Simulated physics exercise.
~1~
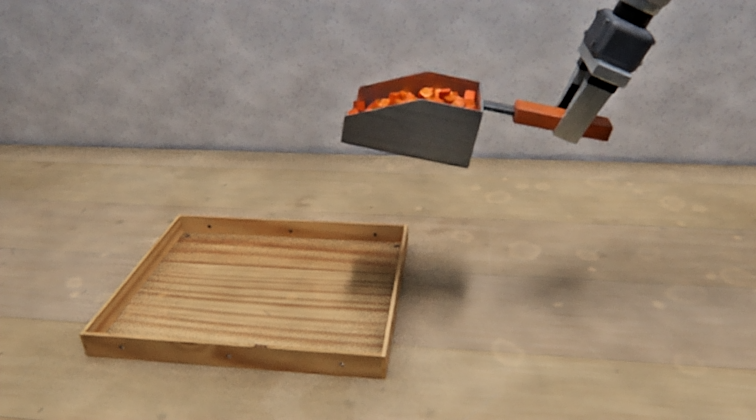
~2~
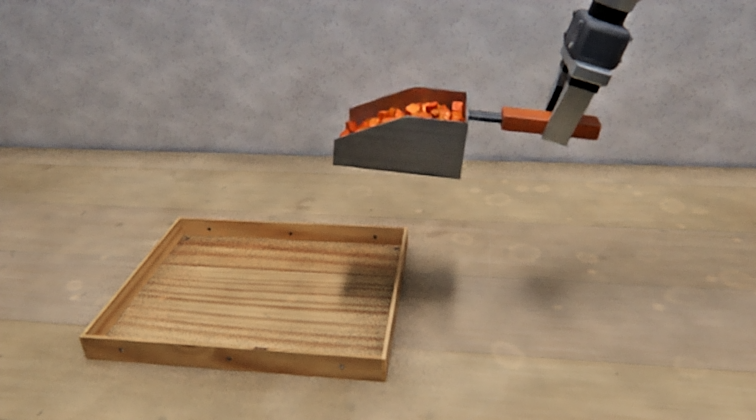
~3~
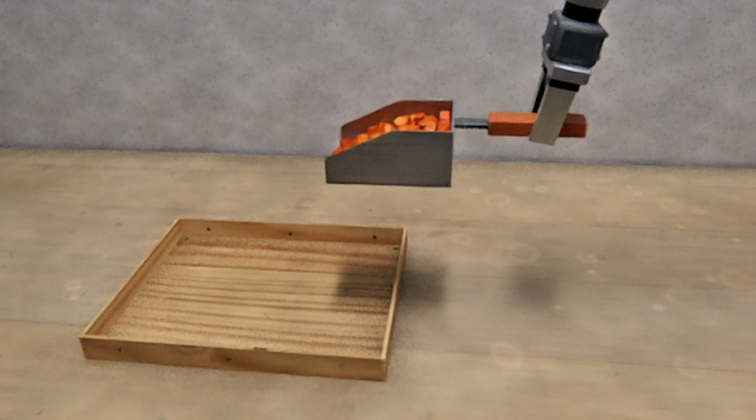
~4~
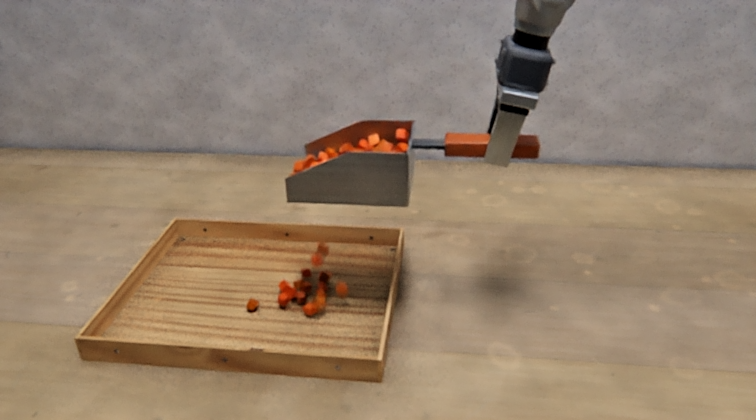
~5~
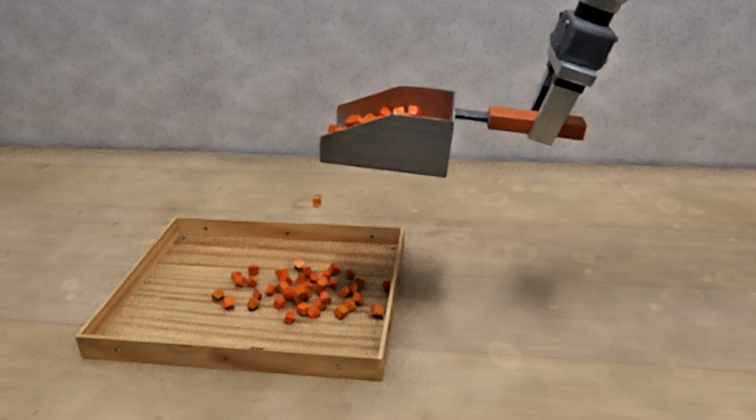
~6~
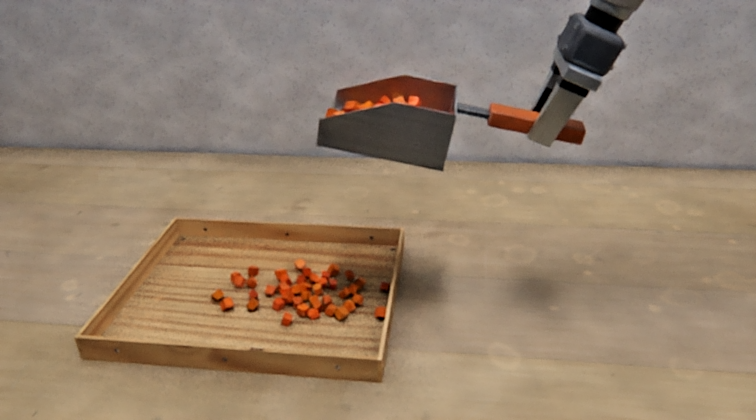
Robot arm lowering a scoop of orange vegetable dice leftward, spilling some into a wooden tray, then drawing back with many still aboard.
